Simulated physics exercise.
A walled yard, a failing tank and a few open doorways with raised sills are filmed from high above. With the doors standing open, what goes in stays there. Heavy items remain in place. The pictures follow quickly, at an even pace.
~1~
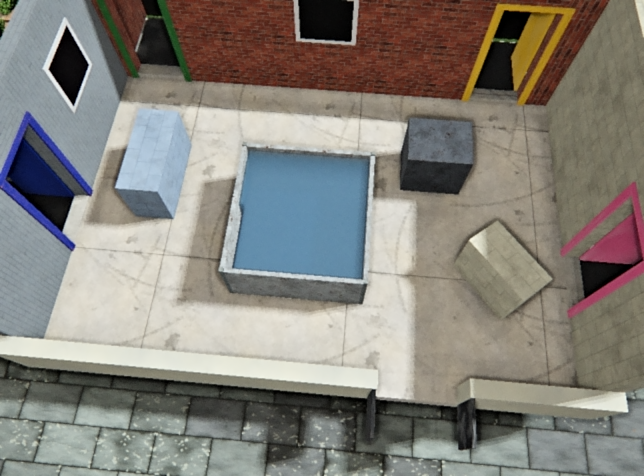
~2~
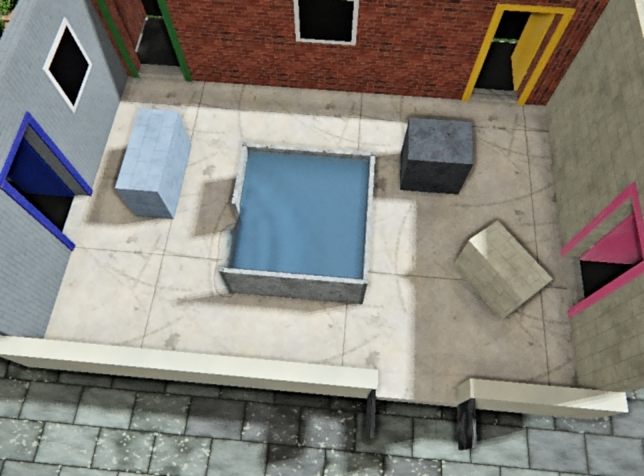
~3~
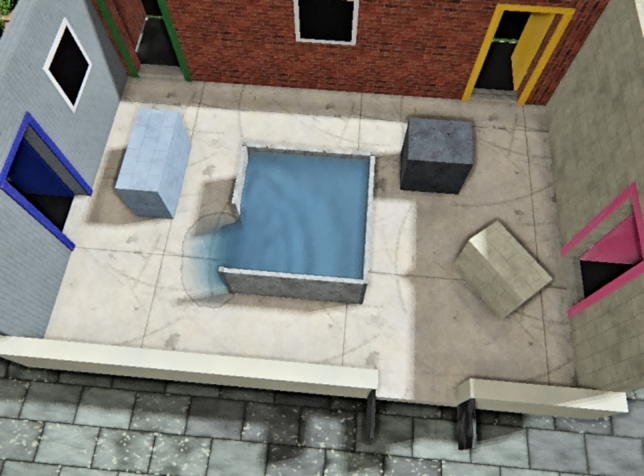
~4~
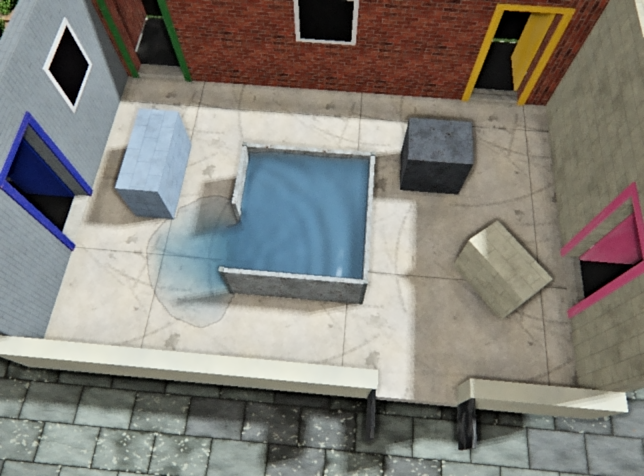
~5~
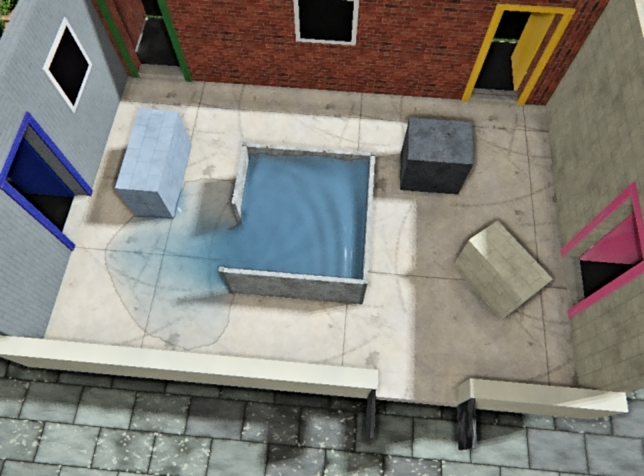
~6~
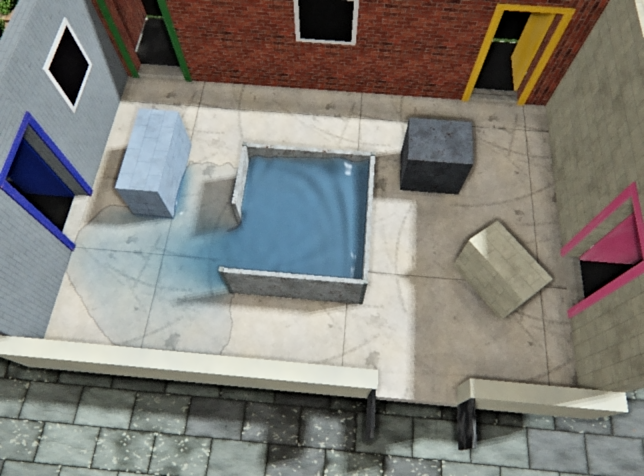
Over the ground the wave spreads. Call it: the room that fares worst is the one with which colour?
It is the blue one.
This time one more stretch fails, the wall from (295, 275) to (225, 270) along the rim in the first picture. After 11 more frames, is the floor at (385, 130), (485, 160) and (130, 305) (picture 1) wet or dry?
In the order asked: Bare, bare, waterlogged.
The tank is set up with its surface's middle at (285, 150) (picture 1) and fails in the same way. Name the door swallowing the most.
That would be the one in blue.
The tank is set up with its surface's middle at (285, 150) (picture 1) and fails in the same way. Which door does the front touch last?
The one in pink.
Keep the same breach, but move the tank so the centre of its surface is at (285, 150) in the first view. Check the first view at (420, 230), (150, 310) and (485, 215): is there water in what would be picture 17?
In the order given: Not reached, wetted and not reached.
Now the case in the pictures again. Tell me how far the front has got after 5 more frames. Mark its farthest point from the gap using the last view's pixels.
I reckon the front has reached (201, 89) by then.
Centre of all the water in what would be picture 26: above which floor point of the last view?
My guess is about (213, 245).
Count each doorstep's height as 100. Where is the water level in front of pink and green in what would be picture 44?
Near 0 and 160 per cent, in that order.
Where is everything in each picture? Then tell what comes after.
The first picture shows still water in the tank at (301, 211).
In the second picture, water pours out at (237, 253) and has run to a hidden place.
In the third picture, the front is at (197, 228), out from the gap at (237, 253).
In the fourth picture, water pours out at (237, 254) and has run to (153, 245).
In the fifth picture, the front is at (111, 262), out from the gap at (237, 254).
In the sixth picture, the front is at (69, 262), out from the gap at (237, 253).
A moment on, water covers 25 % of the floor; pink door not reached, yellow door not reached, green door not reached, blue door a lot in.
Next, water covers 30 % of the floor; pink door not reached, yellow door not reached, green door wet at the sill, nothing in, blue door a lot in.
Then, water covers 40 % of the floor; pink door not reached, yellow door not reached, green door wet at the sill, nothing in, blue door a lot in.
Later, water covers 65 % of the floor; pink door not reached, yellow door not reached, green door some in, blue door a lot in.
In the end, water covers 95 % of the floor; pink door wet at the sill, nothing in, yellow door wet at the sill, nothing in, green door a lot in, blue door a lot in; the blue door has let in the most.
